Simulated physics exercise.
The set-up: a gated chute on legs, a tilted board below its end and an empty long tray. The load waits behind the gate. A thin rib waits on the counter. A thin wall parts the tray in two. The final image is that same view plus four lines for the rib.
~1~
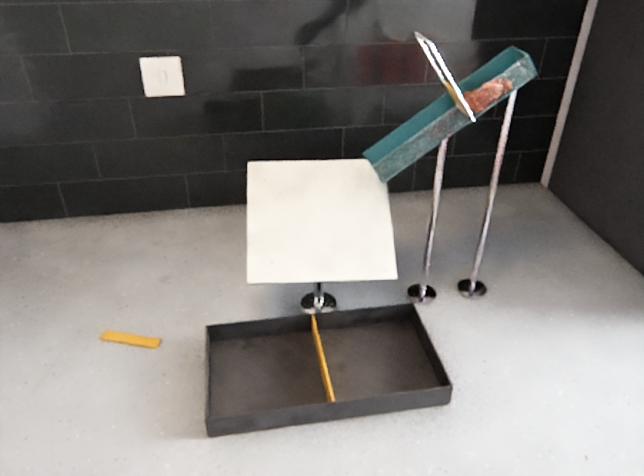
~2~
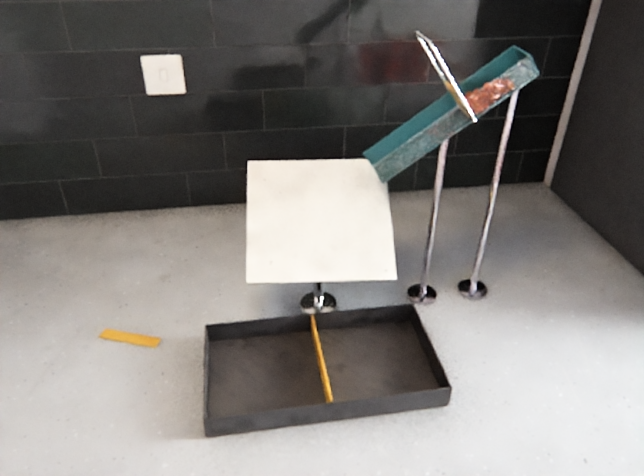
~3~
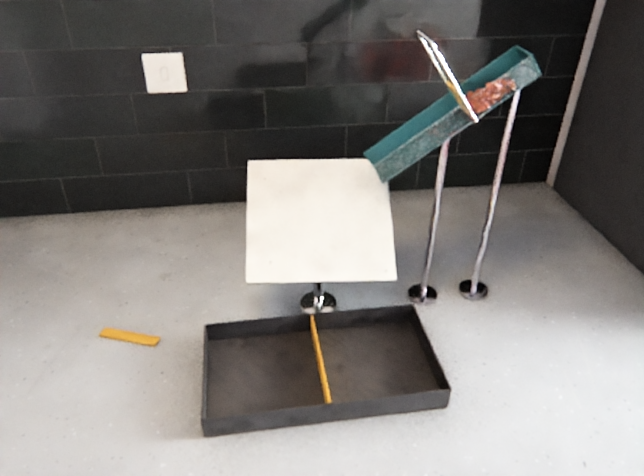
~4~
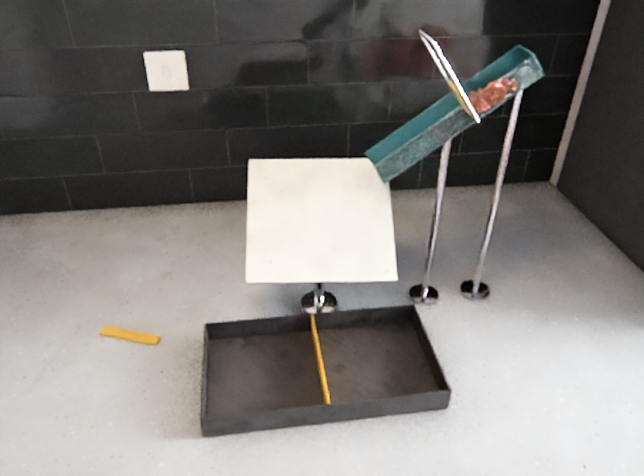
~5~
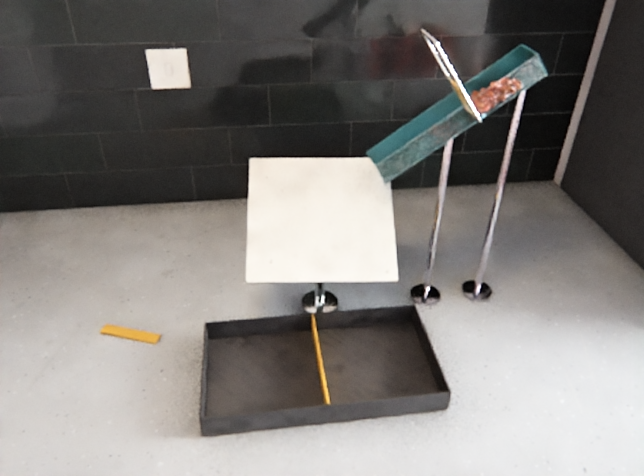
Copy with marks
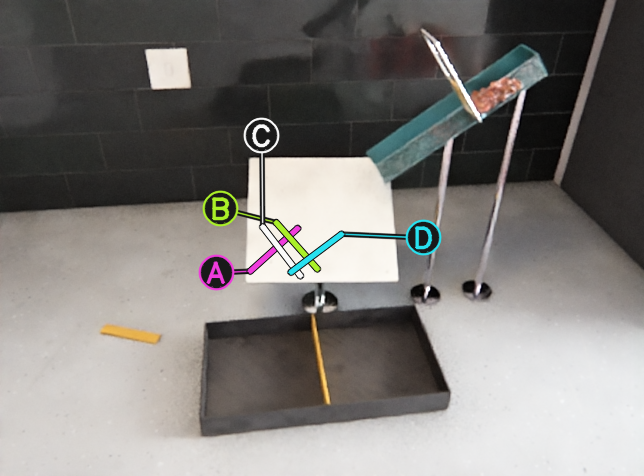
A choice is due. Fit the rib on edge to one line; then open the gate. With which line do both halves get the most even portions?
C is best.
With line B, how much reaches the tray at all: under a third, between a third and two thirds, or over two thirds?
It is over two thirds.
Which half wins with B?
The right half.
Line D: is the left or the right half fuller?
Left.
On the marked copy, line A from (297, 228) to (250, 271); line B from (276, 222) to (317, 269); line C from (262, 226) to (300, 275); line D from (341, 234) to (290, 272).
Choosing A, of what is caught, almost all in the left half, about a tenth in the right.
Choosing B, of what is caught, about a tenth in the left half, almost all in the right.
Choosing C, of what is caught, roughly half in the left half, roughly half in the right.
Choosing D, of what is caught, almost all in the left half, about a tenth in the right.
